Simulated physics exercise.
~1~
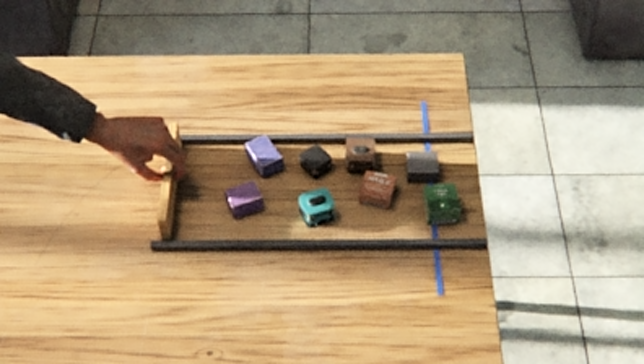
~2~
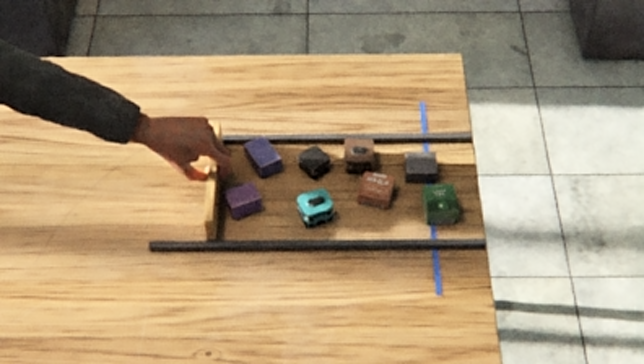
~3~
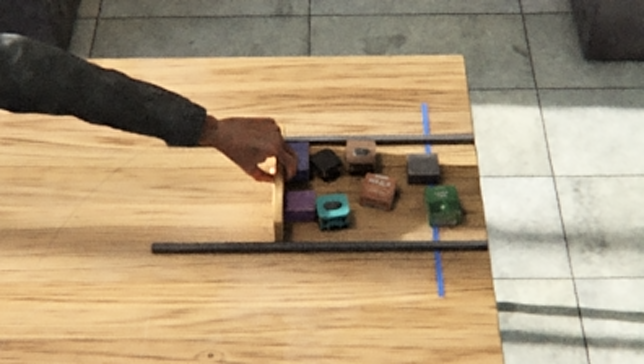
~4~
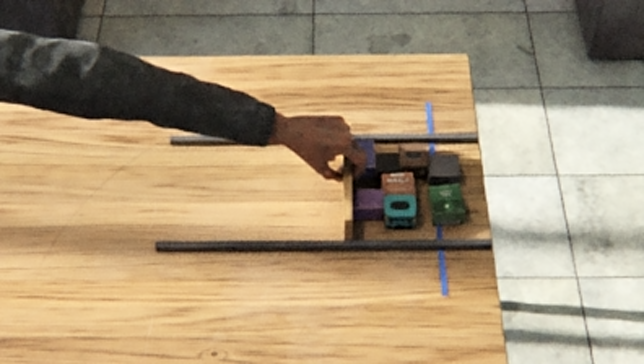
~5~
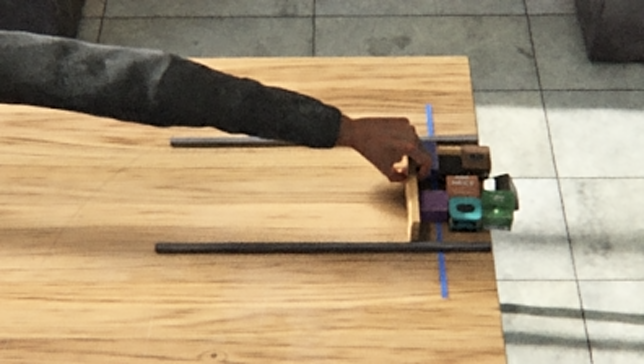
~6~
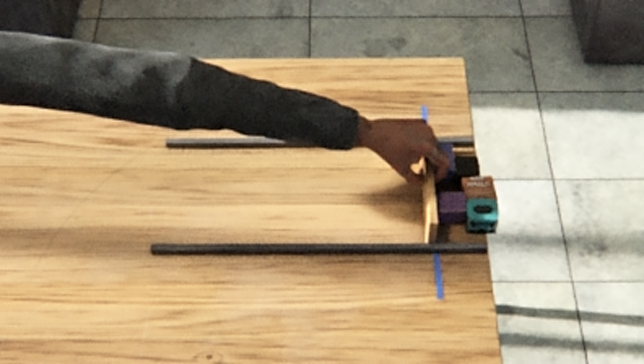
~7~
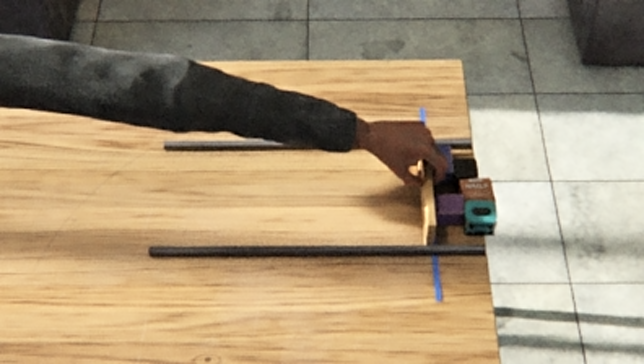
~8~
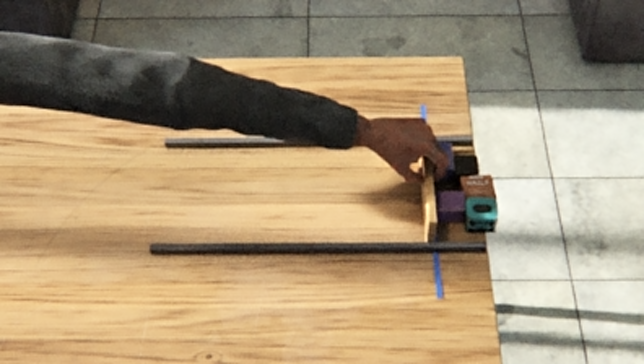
A hand slid an upright wooden board rightward between two dark rails, bunching the small coloured blocks together and pushing them to the table's end, where the green, grey and brown ones went off before the board stopped at the blue tape.
